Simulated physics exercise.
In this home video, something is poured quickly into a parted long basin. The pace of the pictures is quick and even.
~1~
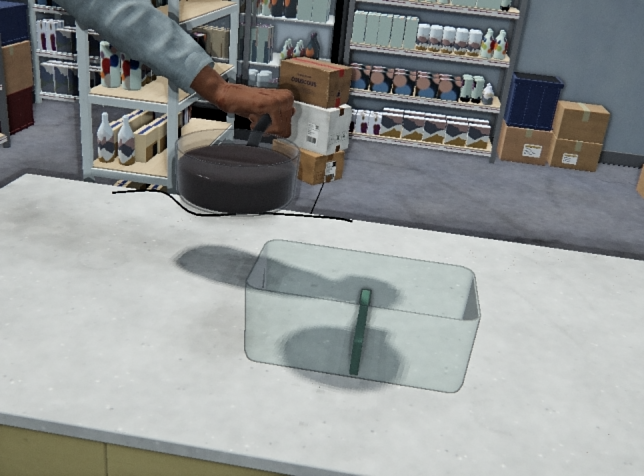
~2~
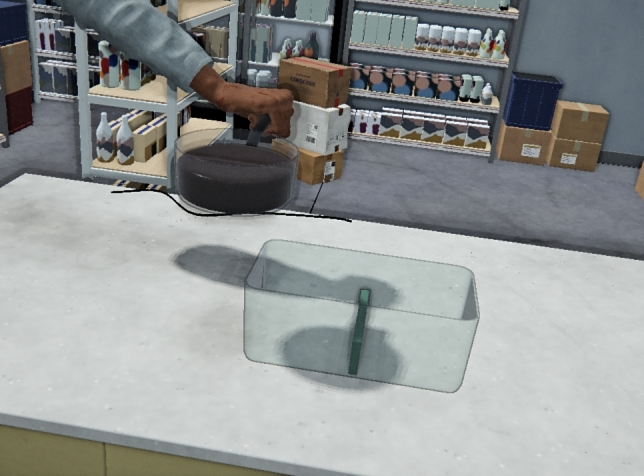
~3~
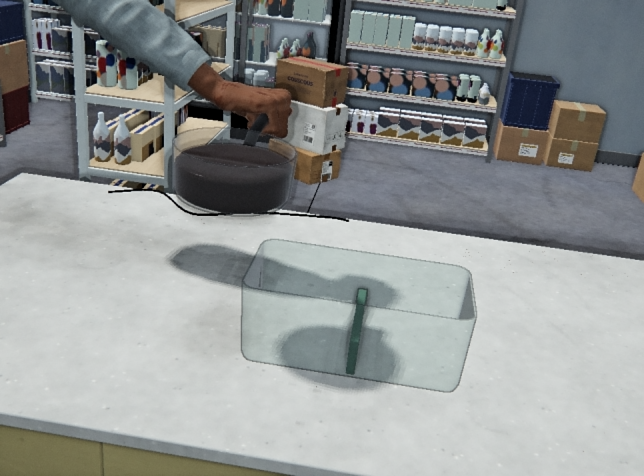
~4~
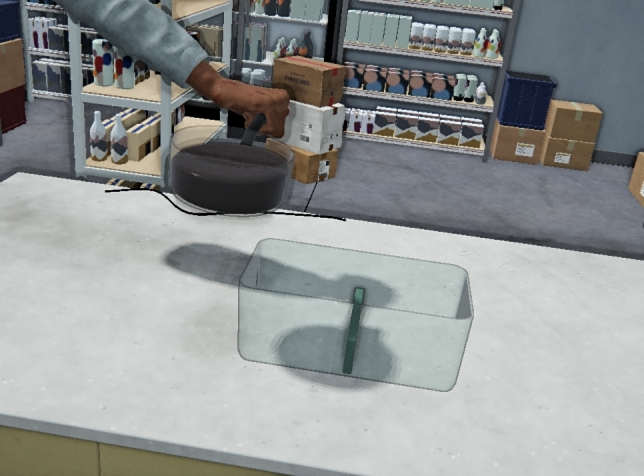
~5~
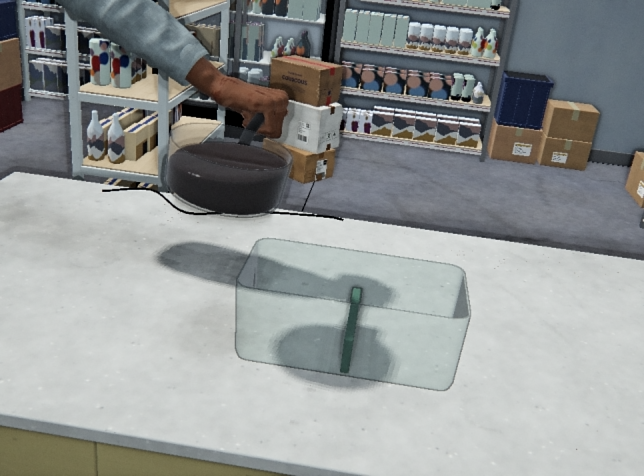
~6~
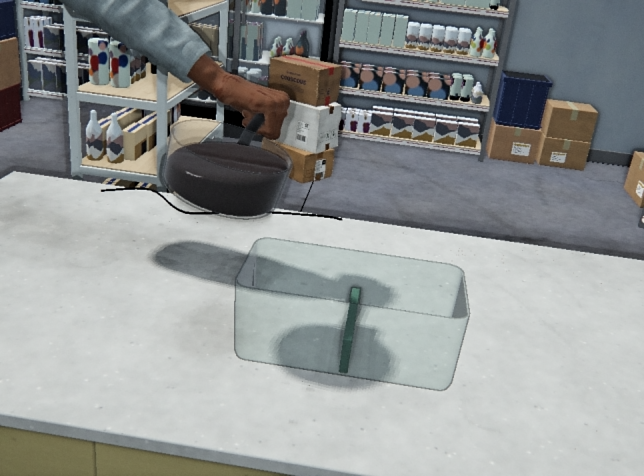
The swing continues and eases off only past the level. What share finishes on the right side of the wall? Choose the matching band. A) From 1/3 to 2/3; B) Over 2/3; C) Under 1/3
(C) Under 1/3.
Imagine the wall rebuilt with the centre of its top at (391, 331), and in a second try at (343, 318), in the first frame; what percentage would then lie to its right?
It works out to around 10 per cent for the first and around 25 per cent for the second.
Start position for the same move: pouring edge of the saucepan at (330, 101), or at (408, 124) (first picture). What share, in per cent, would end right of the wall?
50 and 90 per cent.
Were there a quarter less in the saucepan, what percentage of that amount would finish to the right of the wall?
About 0 parts in a hundred, give or take.
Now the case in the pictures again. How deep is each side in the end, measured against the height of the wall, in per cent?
Levels: Left around 70 per cent, right around 0 per cent.
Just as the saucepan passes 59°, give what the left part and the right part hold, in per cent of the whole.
Reading: Left some 15 %, right some 0 %.
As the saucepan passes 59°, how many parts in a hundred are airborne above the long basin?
Around 30 in a hundred, more or less.
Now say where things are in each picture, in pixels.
In the first frame, tilt 0°; pouring edge (298, 156); surface from (183, 154) to (296, 169); the long basin's rim runs from (257, 262) to (477, 295); the wall's top is at (362, 315).
In the second frame, tilt 1°; pouring edge (298, 157); surface from (181, 154) to (295, 169).
In the third frame, tilt 2°; pouring edge (296, 158); surface from (179, 153) to (293, 169).
In the fourth frame, tilt 5°; pouring edge (293, 160); surface from (176, 152) to (290, 169).
In the fifth frame, tilt 8°; pouring edge (291, 163); surface from (174, 151) to (288, 170).
In the sixth frame, tilt 13°; pouring edge (290, 168); surface from (172, 152) to (288, 169).
A moment on, the saucepan is tipped part way and 57 per cent is still to pour, 15 is left of the wall and 0 right of it.
Next, the saucepan is tipped on its side and 13 per cent is still to pour, 78 is left of the wall and 1 right of it.
Then the saucepan is tipped on its side and 2 per cent is still to pour, 96 is left of the wall and 1 right of it.
Later the saucepan is tipped on its side and 0 per cent is still to pour, 98 is left of the wall and 1 right of it.
In the end 98 per cent lies left of the wall, 1 right of it and 1 outside.
